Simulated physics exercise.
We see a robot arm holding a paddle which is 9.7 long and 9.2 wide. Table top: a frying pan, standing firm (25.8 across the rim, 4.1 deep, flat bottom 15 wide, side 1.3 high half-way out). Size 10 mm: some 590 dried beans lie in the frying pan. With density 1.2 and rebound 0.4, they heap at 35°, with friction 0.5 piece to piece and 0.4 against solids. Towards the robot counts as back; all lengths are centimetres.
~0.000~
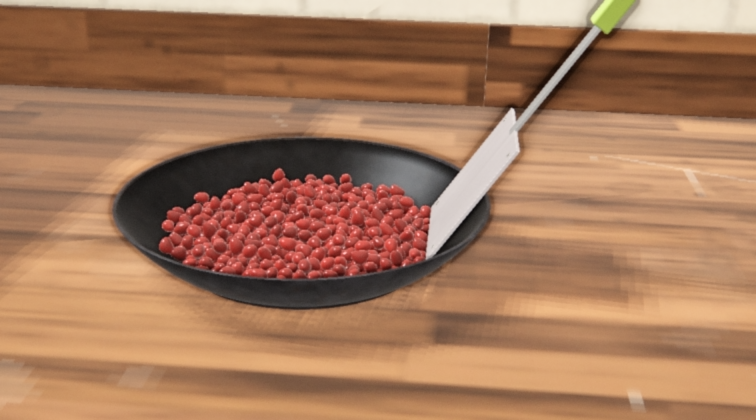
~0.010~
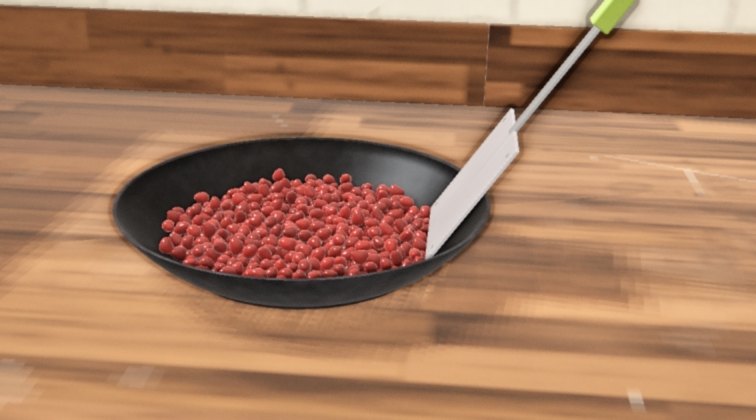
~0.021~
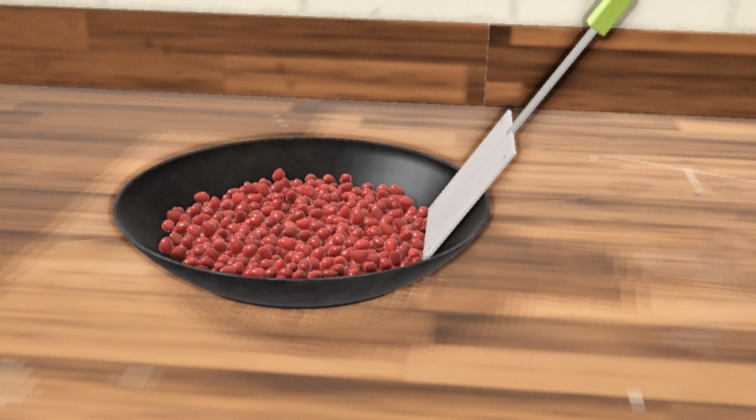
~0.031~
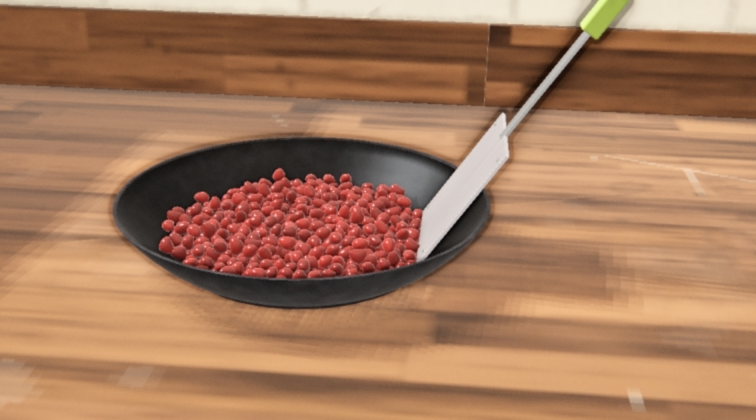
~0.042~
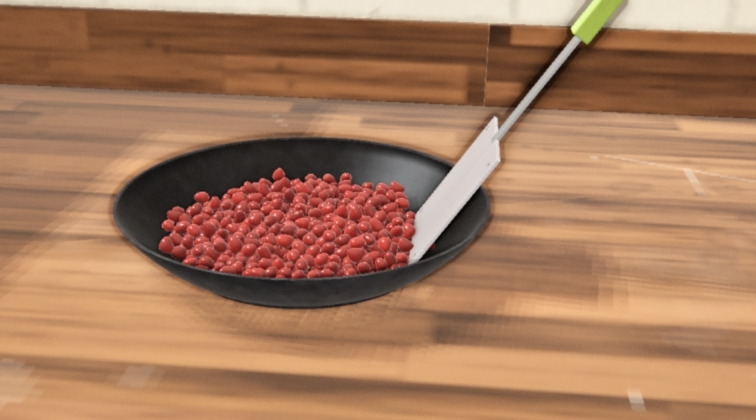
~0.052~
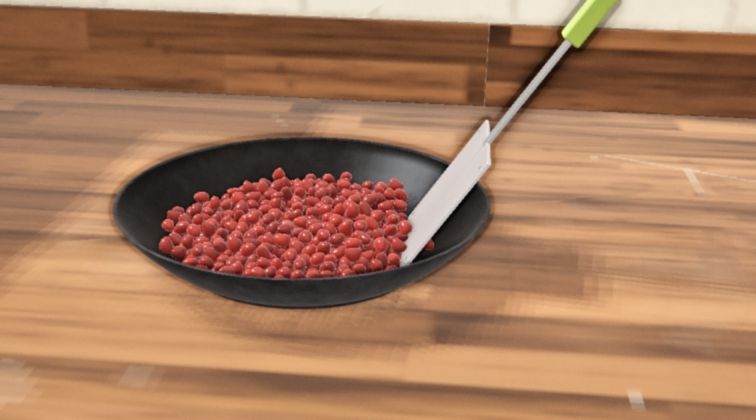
A pale, flat paddle with a green handle slides a short way left and slightly down into a heap of dark red beans, nudging those at the right edge. The beans lie in a black frying pan left of centre on a striped brown wooden table top, seen from slightly above. Behind are a wooden board and pale tiles, while pan and camera stay still.
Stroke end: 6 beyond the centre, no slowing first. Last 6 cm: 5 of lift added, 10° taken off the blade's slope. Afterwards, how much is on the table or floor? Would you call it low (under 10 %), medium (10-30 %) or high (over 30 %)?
I would call it low.
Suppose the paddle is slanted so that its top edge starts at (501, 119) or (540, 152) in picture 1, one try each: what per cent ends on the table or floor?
Close to 0 and 0 percent respectively.
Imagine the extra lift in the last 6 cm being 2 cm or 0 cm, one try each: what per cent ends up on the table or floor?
Some 5 and 10 per cent.
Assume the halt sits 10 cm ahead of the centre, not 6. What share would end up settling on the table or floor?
Changed stop: Approx. 25 %.
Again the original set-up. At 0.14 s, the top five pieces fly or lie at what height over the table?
Some 6 cm.
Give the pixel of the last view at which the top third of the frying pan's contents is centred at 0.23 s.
Roughly pixel (208, 198).
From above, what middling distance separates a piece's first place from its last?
The answer is about 4 cm.
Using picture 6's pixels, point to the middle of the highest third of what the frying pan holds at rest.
About (189, 200).
After 0.14 s, sloping 56°, highest piece 8 above the table; 588 in the frying pan, 2 on the blade or in flight.
After 0.23 s, sloping 52°, highest piece 9 above the table; 584 in the frying pan, 1 on the table or floor, 5 on the blade or in flight.
After 0.47 s, sloping 46°, highest piece 5 above the table; 579 in the frying pan, 11 on the table or floor.
After 1.52 s, sloping 46°, highest piece 5 above the table; 578 in the frying pan, 12 on the table or floor.
In the end, 578 in the frying pan, 12 on the table or floor. That is 2 % on the table or floor.
